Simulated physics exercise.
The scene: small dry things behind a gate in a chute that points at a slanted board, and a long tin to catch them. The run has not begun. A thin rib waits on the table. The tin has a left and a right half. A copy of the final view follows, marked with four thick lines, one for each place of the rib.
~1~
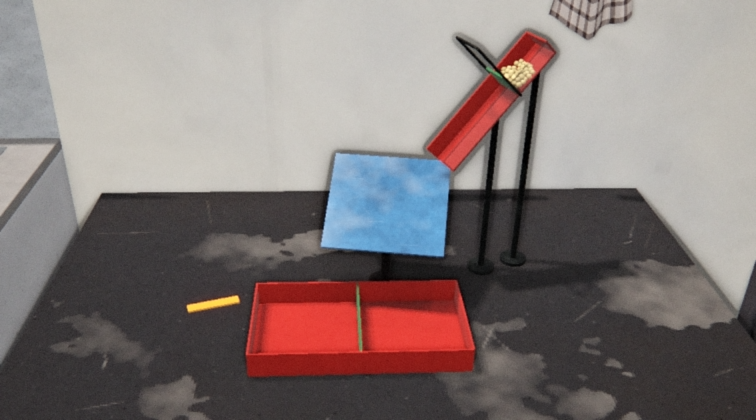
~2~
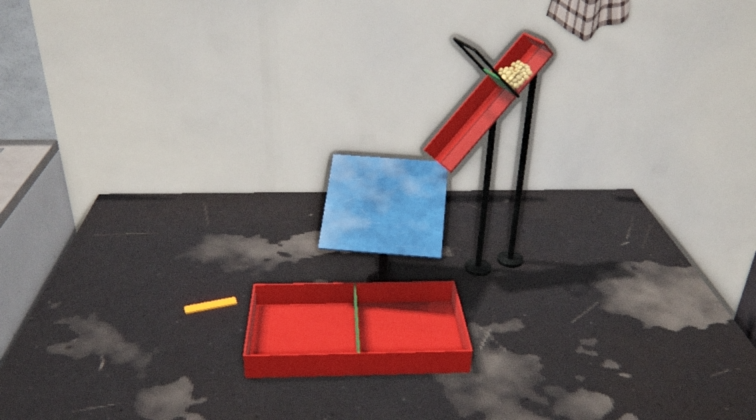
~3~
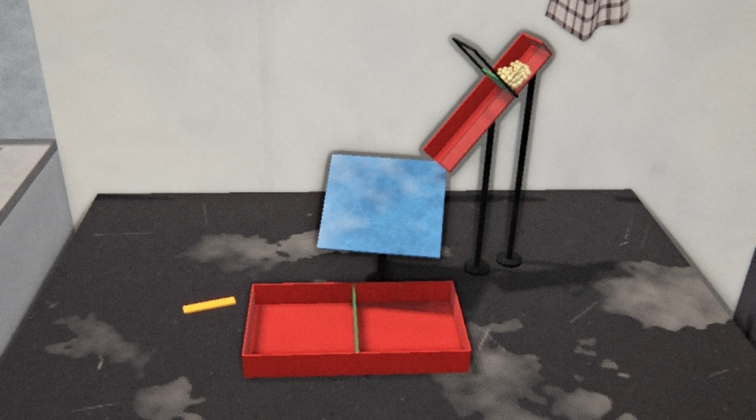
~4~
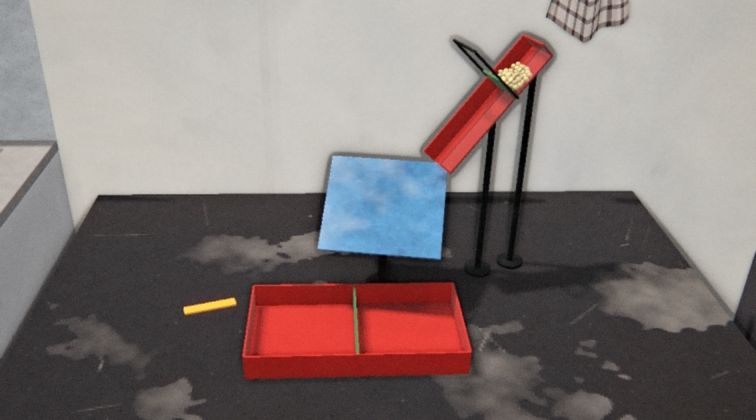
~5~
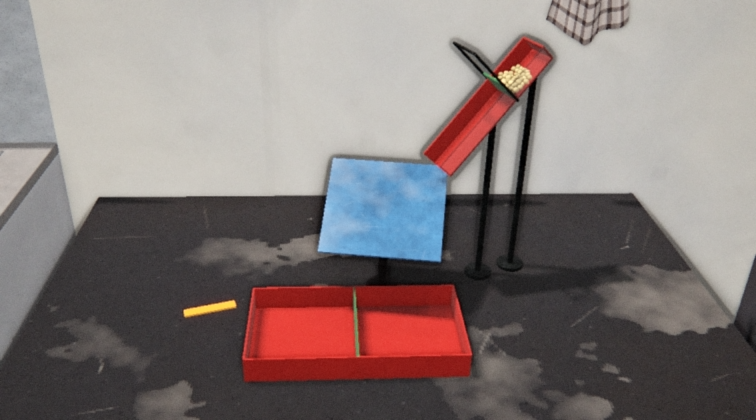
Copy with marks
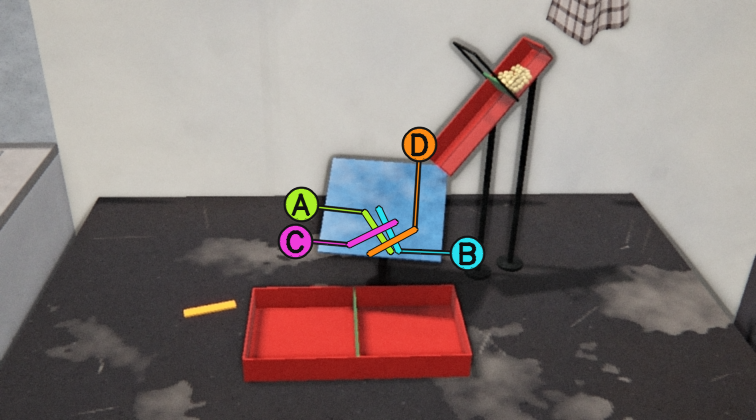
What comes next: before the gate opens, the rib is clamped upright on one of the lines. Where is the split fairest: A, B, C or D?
Line C does it best.
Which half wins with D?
More lands on the left.
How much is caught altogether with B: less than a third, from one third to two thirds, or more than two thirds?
More than two thirds.
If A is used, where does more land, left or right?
More lands on the right.
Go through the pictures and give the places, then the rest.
In the first picture, load behind the gate at (514, 76), soya beans; lip of the chute at (445, 165), sloping fairly steeply.
In the second picture, middle of the board at (385, 204), tilted fairly steeply; middle of its low edge at (379, 253); of its high edge at (390, 158).
In the third picture, front corners of the tin at (243, 356) and (470, 350); front end of its middle wall at (358, 353); gate still shut at (493, 76).
In the fourth picture, middle of the load at (511, 79); lip at (442, 167).
In the fifth picture, middle of the load at (511, 81); lip at (442, 170).
On the marked copy, line A from (364, 212) to (390, 251); line B from (378, 208) to (398, 250); line C from (395, 222) to (349, 244); line D from (414, 229) to (370, 253).
If A is chosen, of what is caught, a small part in the left half, nearly all in the right.
If B is chosen, of what is caught, a stray few in the left half, nearly all in the right.
If C is chosen, of what is caught, about half in the left half, about half in the right.
If D is chosen, of what is caught, nearly all in the left half, a small part in the right.
